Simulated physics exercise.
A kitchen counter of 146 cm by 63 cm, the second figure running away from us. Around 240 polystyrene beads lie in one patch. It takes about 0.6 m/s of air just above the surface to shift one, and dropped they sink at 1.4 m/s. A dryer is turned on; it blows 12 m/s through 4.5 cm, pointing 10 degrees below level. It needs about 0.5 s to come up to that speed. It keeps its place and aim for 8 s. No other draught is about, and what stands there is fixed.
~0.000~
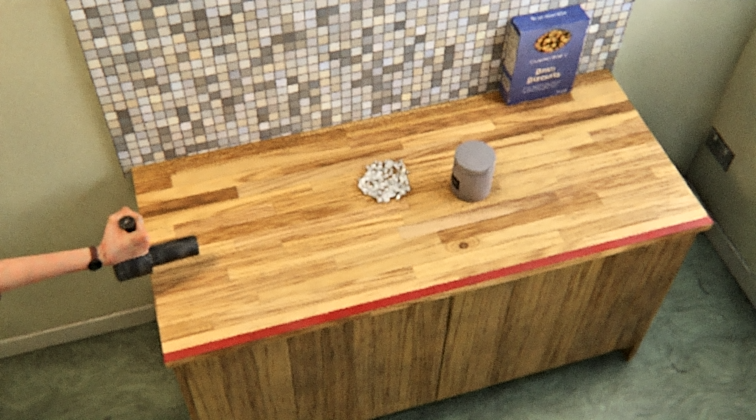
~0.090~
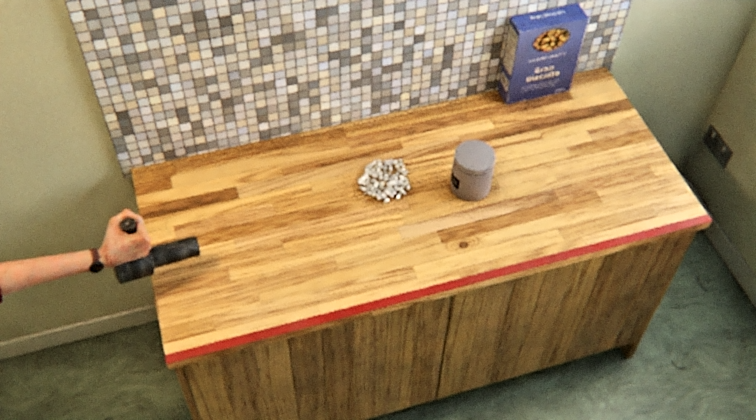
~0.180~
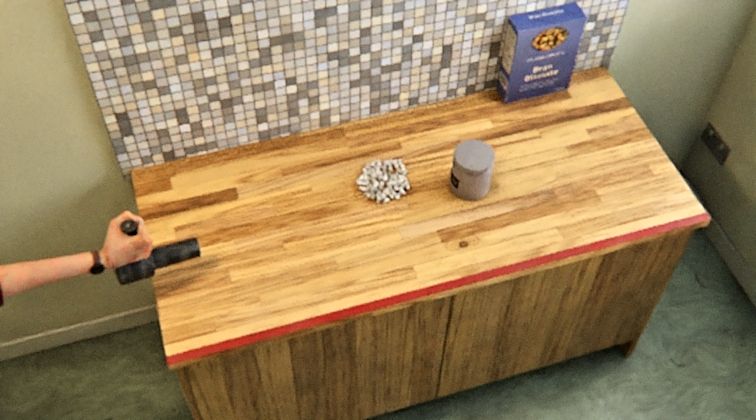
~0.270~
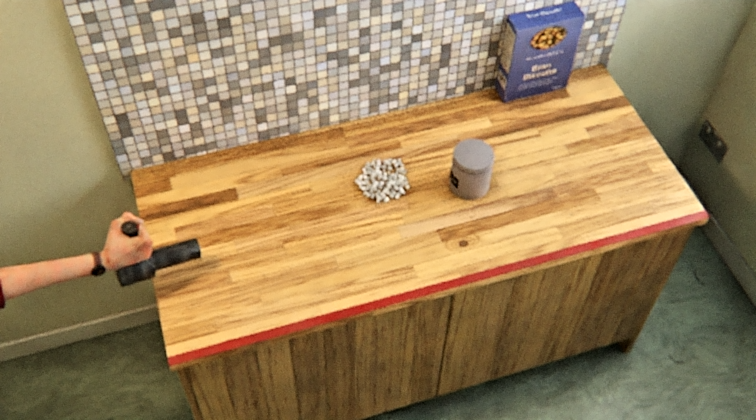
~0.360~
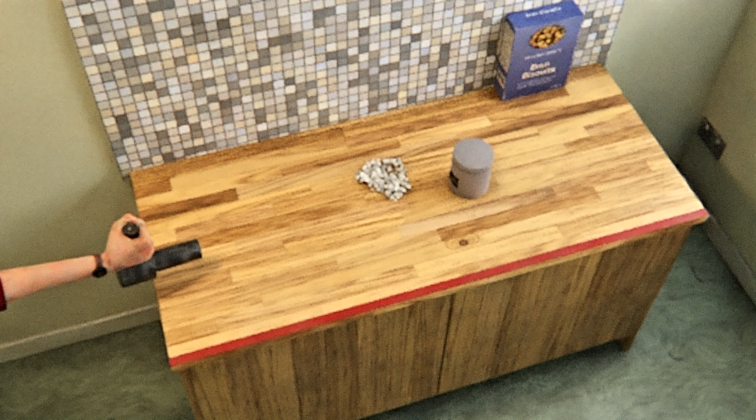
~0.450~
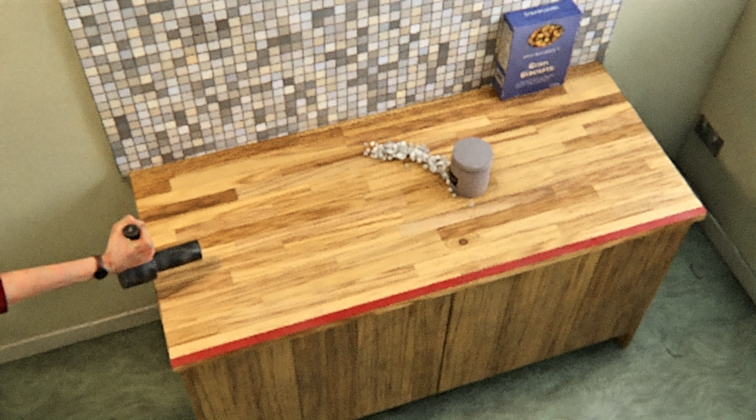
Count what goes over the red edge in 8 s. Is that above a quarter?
Answer: No.
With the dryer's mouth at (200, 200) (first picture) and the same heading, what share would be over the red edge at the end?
It would be near 30 %.
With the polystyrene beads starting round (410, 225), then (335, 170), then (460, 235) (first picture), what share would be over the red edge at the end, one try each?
In that order: 80 %, 0 %, 80 %.
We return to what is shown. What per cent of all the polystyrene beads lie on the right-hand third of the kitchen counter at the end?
About 10 %.
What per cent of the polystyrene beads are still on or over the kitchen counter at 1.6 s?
About 40 %.
After 1.6 s, 44 % are on the move or not yet settled, 1 % are over the red edge; the middle of those still in play is near (497, 90).
After 2.6 s, 21 % are on the move or not yet settled, 1 % are over the red edge; the middle of those still in play is near (496, 88).
After 4.4 s, 12 % are on the move or not yet settled, 1 % are over the red edge.
After 8.0 s, at the end, 1 % are over the red edge.
